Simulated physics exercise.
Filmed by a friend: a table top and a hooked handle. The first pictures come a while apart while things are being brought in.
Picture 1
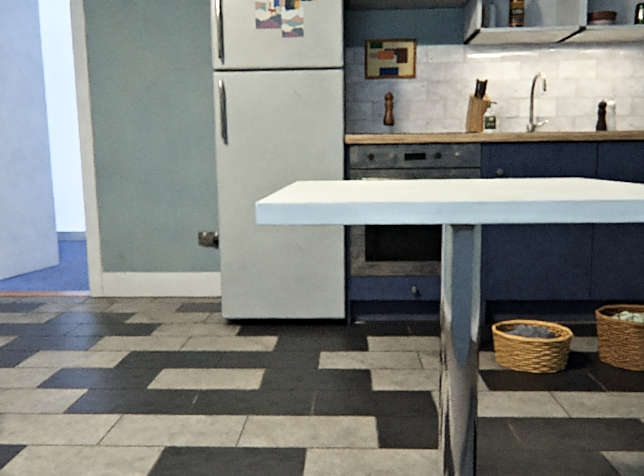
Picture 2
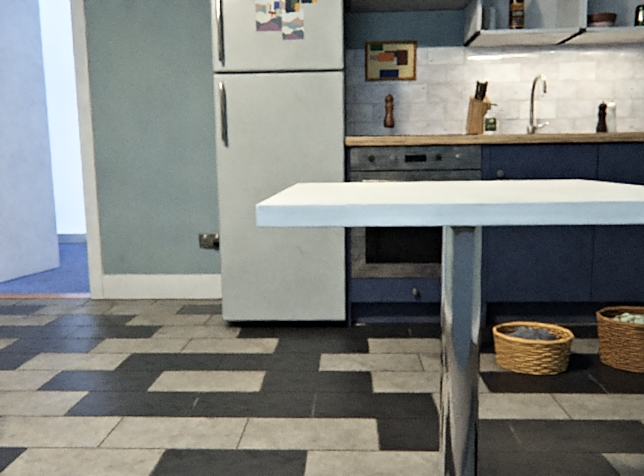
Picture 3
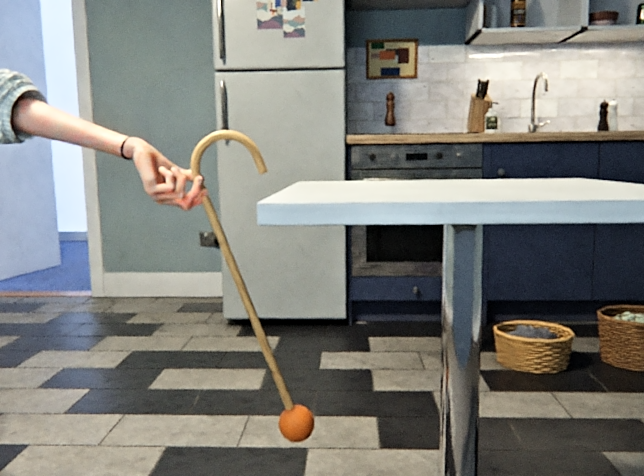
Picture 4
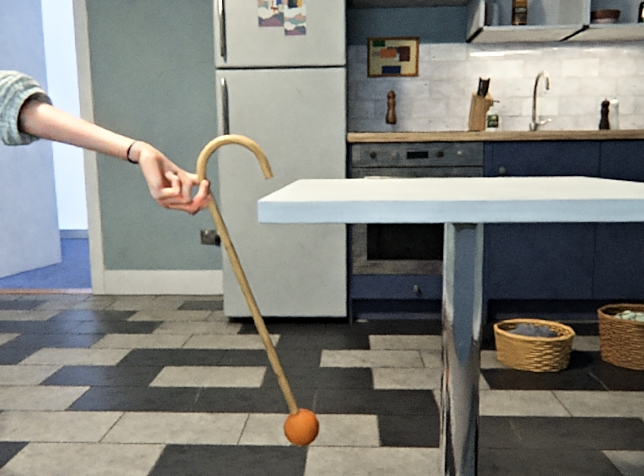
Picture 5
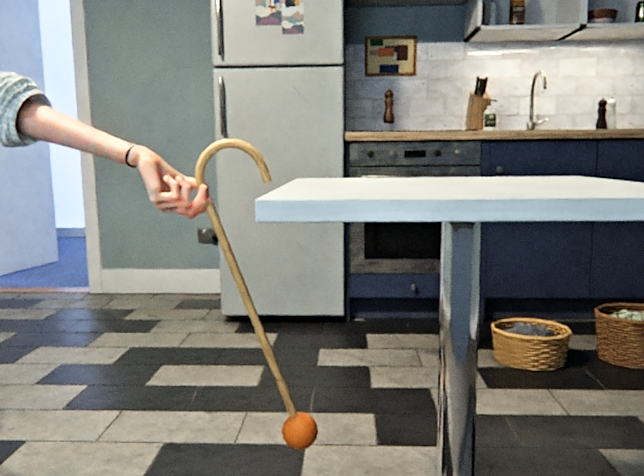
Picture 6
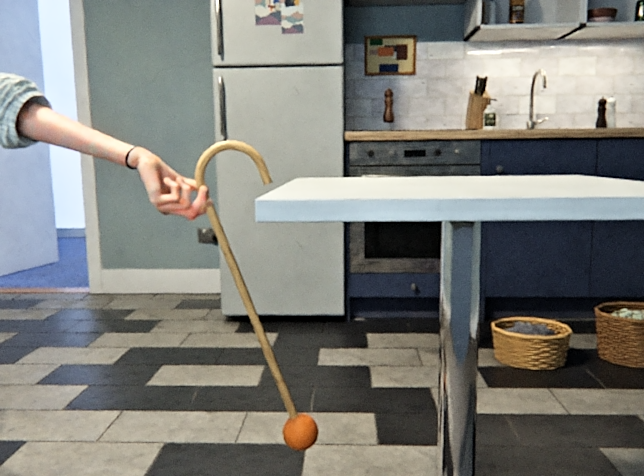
The clip opens on a kitchen with a pale table top standing before a fridge and blue cupboards, and nothing moves. Then an arm is in view from the left, holding a long hooked handle with a round orange end. The hand shifts it slightly right beside the table's left edge, then barely moves.
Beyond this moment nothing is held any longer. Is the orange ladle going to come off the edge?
Ends up below.
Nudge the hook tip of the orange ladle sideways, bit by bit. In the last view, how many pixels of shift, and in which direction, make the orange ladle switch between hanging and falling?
Around 12 pixels to the right.
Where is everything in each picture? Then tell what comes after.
Table (463, 195), in the first picture.
Table (463, 197), in the second picture.
Still on the way; orange ladle (268, 288); table (464, 196), in the third picture.
Still on the way; orange ladle (273, 292); table (465, 194), in the fourth picture.
Still on the way; orange ladle (272, 296); table (463, 193), in the fifth picture.
In place, still held; orange ladle (272, 298); table (462, 192), in the sixth picture.
Then, 0.32 s past the last view, orange ladle come down near (263, 422).
Then, 0.50 s past the last view, orange ladle in the air near (209, 448).
Then, 0.64 s past the last view, orange ladle in the air.
Finally, the orange ladle drops past the edge.
